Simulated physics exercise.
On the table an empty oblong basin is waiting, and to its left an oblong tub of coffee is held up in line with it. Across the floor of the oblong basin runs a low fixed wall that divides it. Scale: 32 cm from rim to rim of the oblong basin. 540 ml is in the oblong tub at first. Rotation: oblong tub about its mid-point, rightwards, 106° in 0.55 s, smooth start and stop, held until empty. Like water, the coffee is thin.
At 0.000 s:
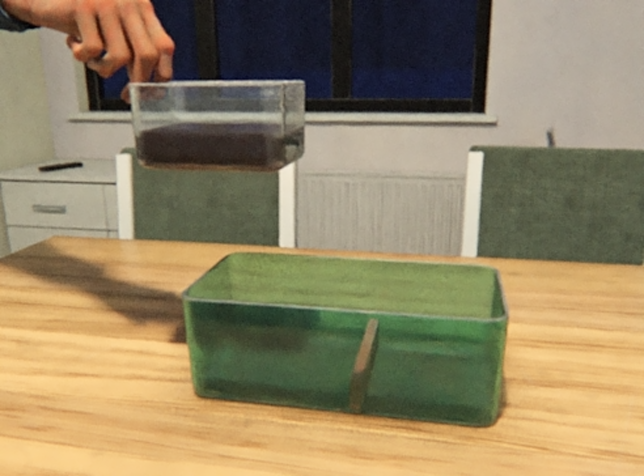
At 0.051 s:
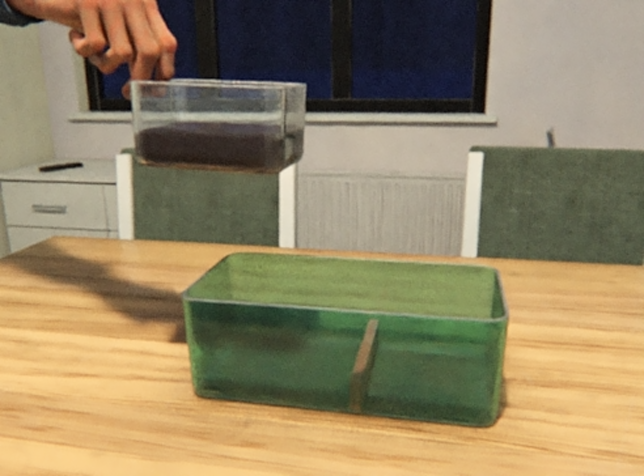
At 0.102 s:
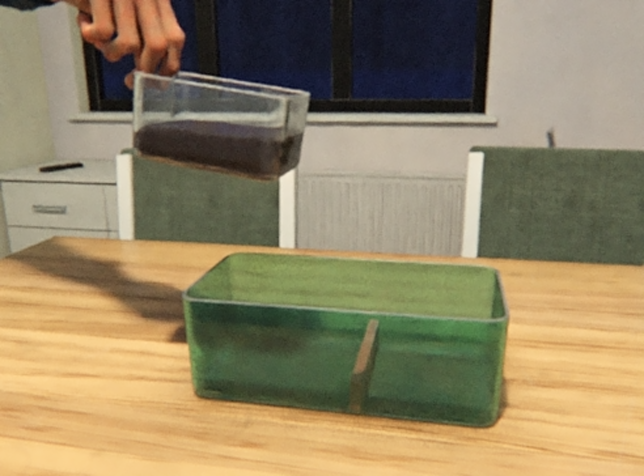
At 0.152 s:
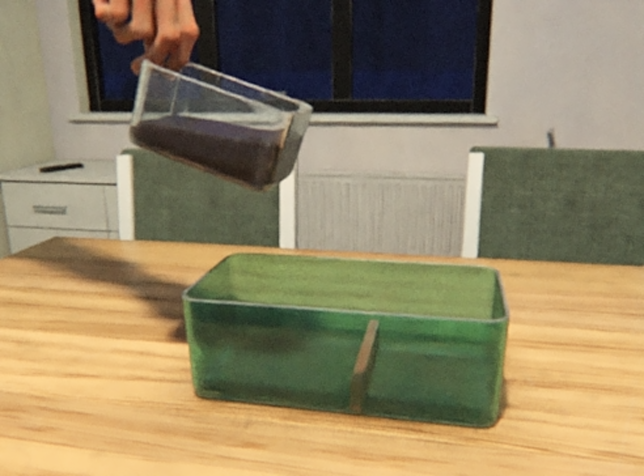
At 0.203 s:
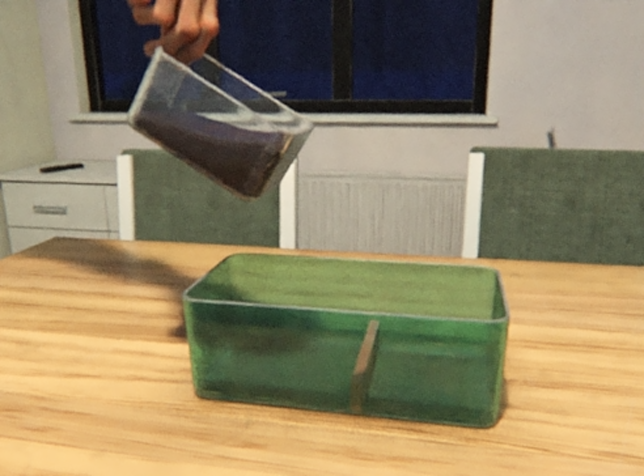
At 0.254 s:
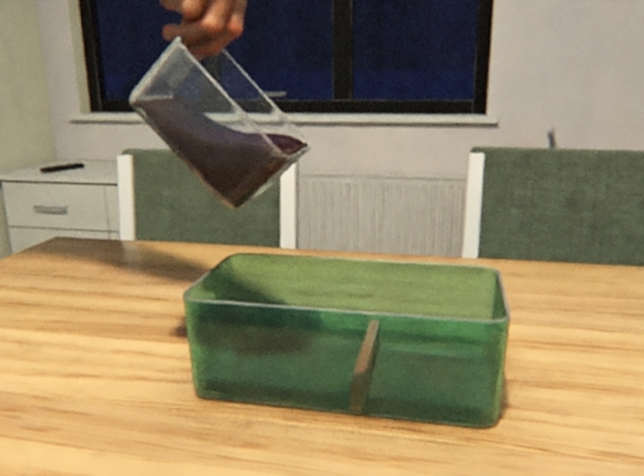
The footage shows a hand holding a clear oblong tub of dark coffee above a wooden table, to the left of an empty green basin, then steadily tilting it to the right as the coffee shifts toward its lower end.
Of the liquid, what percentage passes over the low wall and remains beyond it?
The far part has about 16 per cent.
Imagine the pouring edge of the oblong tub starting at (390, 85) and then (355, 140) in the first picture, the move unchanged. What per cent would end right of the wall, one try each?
Try 1: Approx. 80 %; try 2: Approx. 50 %.
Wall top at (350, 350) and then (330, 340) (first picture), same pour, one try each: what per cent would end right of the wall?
The first try gives 25 percent and the second 50 percent.
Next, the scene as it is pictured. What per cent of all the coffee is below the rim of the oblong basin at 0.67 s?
Some 84 percent.
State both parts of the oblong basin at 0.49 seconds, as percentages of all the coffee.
32 on the left, 0 on the right, roughly.
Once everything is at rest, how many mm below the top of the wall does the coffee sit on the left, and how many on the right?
About 16 mm on the left, about 30 mm on the right.
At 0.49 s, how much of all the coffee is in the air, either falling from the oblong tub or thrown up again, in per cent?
Estimate: About 50 % of all of it.
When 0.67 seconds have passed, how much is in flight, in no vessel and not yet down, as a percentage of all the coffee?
I'd say some 10 per cent is in the air.
Then, 0.49 s in, the tilt is 103° and 19 per cent is still to pour, 32 is left of the wall and 0 right of it.
Then, 0.67 s in, the tilt is 106° and 5 per cent is still to pour, 81 is left of the wall and 3 right of it.
Then, 0.85 s in, the tilt is 106° and 0 per cent is still to pour, 77 is left of the wall and 14 right of it.
Then, 1.05 s in, the tilt is 106° and 0 per cent is still to pour, 80 is left of the wall and 16 right of it.
Finally, 81 per cent lies left of the wall, 16 right of it and 4 outside.
